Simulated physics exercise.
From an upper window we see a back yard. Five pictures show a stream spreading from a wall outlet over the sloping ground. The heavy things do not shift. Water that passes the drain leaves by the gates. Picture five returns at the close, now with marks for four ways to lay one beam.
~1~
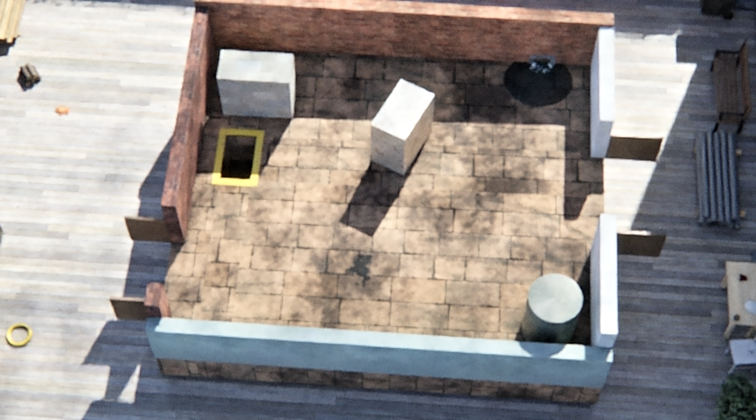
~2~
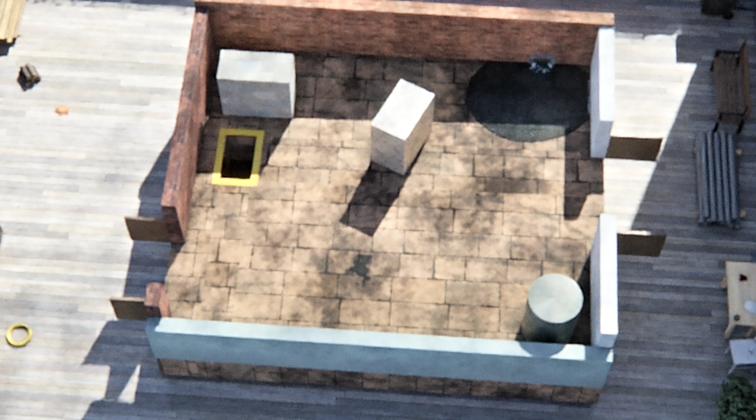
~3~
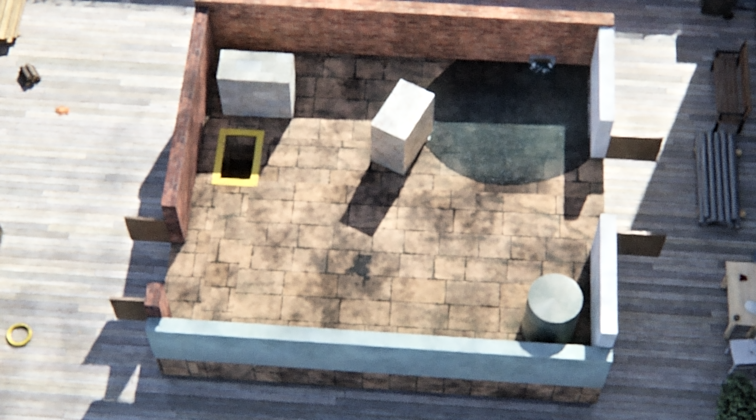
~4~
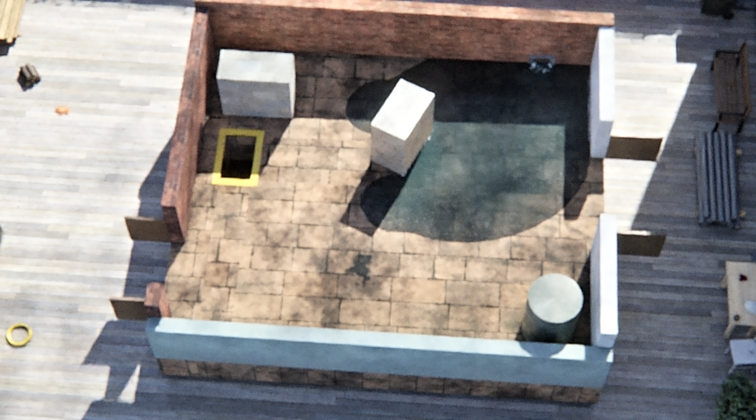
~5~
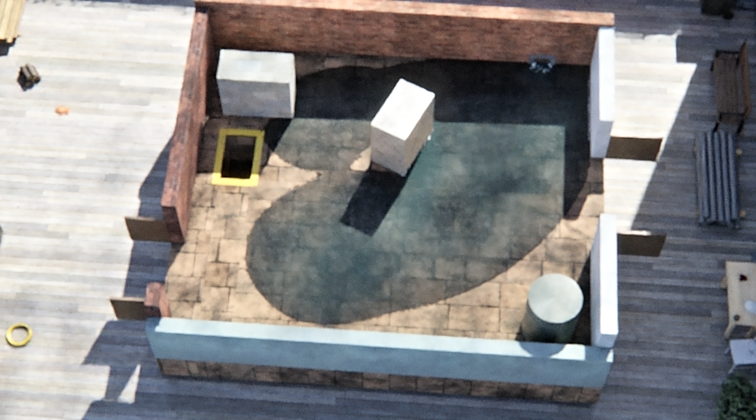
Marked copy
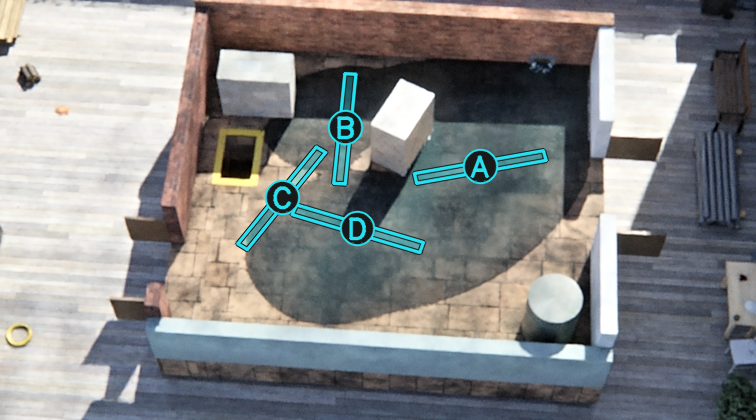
Dark water spreading from the top right corner of a walled back yard, passing around a pale block, yellow-edged gully still dry.
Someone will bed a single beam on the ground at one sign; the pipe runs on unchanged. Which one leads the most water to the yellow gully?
Use place D.
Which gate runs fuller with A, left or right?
The left gate.
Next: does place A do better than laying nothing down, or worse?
It is better.
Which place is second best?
Place A.
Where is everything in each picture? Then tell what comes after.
The first picture shows outfall at (542, 60); yellow gully at (238, 157); open gate at (179, 280); open gate at (591, 202); 2 % of the ground under water, visible out to (511, 89); yellow gully still dry.
In the second picture, 8 % of the ground under water, visible out to (496, 128); yellow gully still dry.
In the third picture, 17 % of the ground under water, visible out to (453, 164); yellow gully still dry.
In the fourth picture, 29 % of the ground under water, visible out to (376, 214); yellow gully still dry.
In the fifth picture, 51 % of the ground under water, visible out to (272, 295); yellow gully still dry.
In cyan, A from (415, 178) to (544, 155); B from (339, 183) to (350, 73); C from (242, 246) to (320, 149); D from (294, 209) to (421, 247).
Choosing A, about 29 % of the stream goes into the yellow gully, about 71 % out by the gates.
Choosing B, next to none of the stream goes into the yellow gully, about 98 % out by the gates.
Choosing C, about 11 % of the stream goes into the yellow gully, about 89 % out by the gates.
Choosing D, about 48 % of the stream goes into the yellow gully, about 52 % out by the gates.
